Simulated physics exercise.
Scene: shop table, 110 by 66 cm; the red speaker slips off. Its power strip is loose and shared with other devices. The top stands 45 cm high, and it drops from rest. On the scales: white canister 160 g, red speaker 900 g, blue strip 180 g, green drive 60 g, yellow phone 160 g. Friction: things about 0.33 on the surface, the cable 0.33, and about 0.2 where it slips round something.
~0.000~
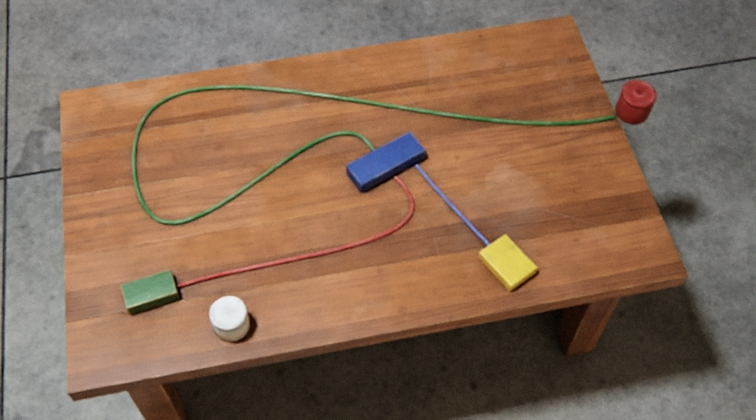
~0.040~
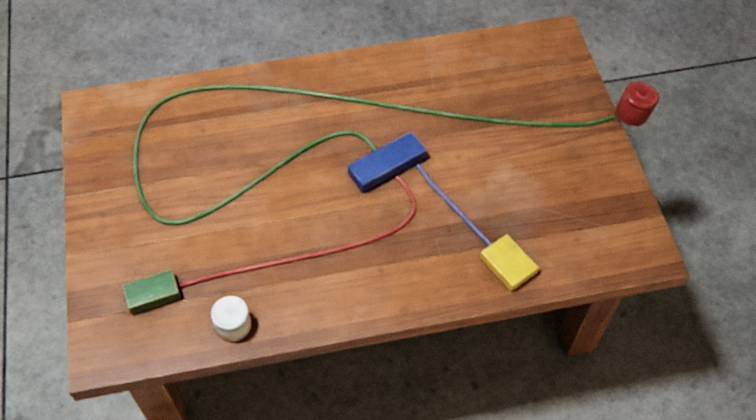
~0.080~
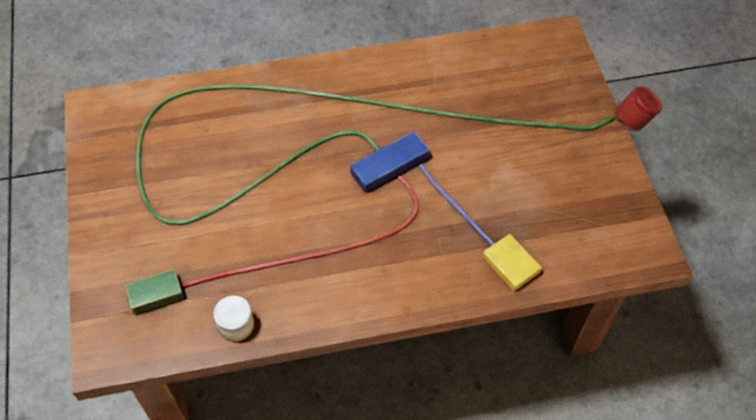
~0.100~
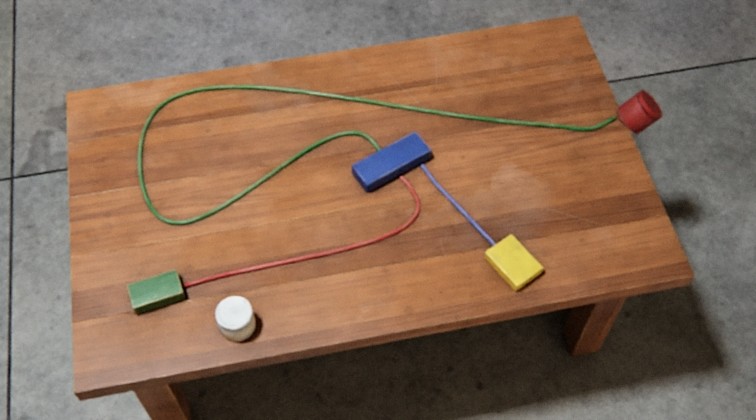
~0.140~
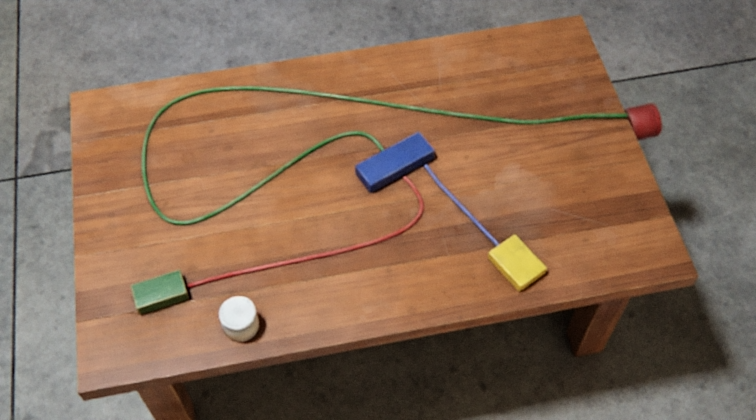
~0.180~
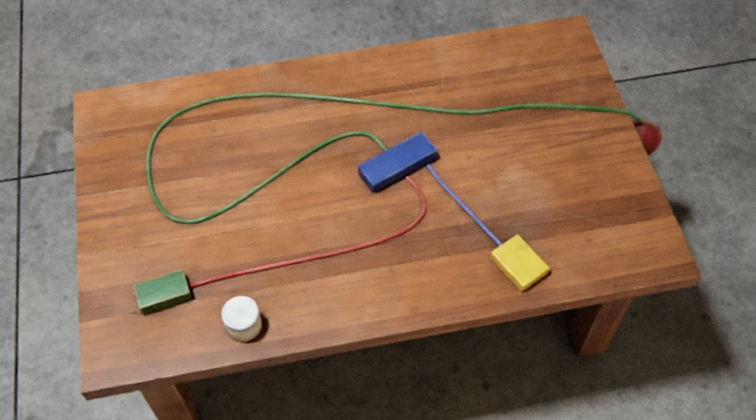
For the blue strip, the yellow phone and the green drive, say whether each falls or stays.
Blue strip: Stays, yellow phone: Stays, green drive: Stays.
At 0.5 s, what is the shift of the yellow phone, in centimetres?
About 0 cm.
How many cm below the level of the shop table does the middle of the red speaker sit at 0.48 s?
Roughly 40 centimetres.
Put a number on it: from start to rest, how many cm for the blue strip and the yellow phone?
About 2 cm and 0 cm.
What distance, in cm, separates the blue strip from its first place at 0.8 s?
Some 1 cm.
By 0.5 s, the strip's end of the green cable at (388, 154); red speaker over the edge.
By 0.8 s, the strip's end of the green cable at (393, 152); red speaker over the edge.
By 1.1 s, the strip's end of the green cable at (404, 150); blue strip 2 cm off its start at (406, 155), red speaker over the edge.
By 1.4 s, the strip's end of the green cable at (404, 150); blue strip 2 cm off its start, red speaker over the edge.
By 2.6 s, the strip's end of the green cable at (404, 150); blue strip 2 cm off its start at (406, 155), yellow phone 0 cm off its start at (521, 260), green drive 0 cm off its start at (161, 288), red speaker over the edge.
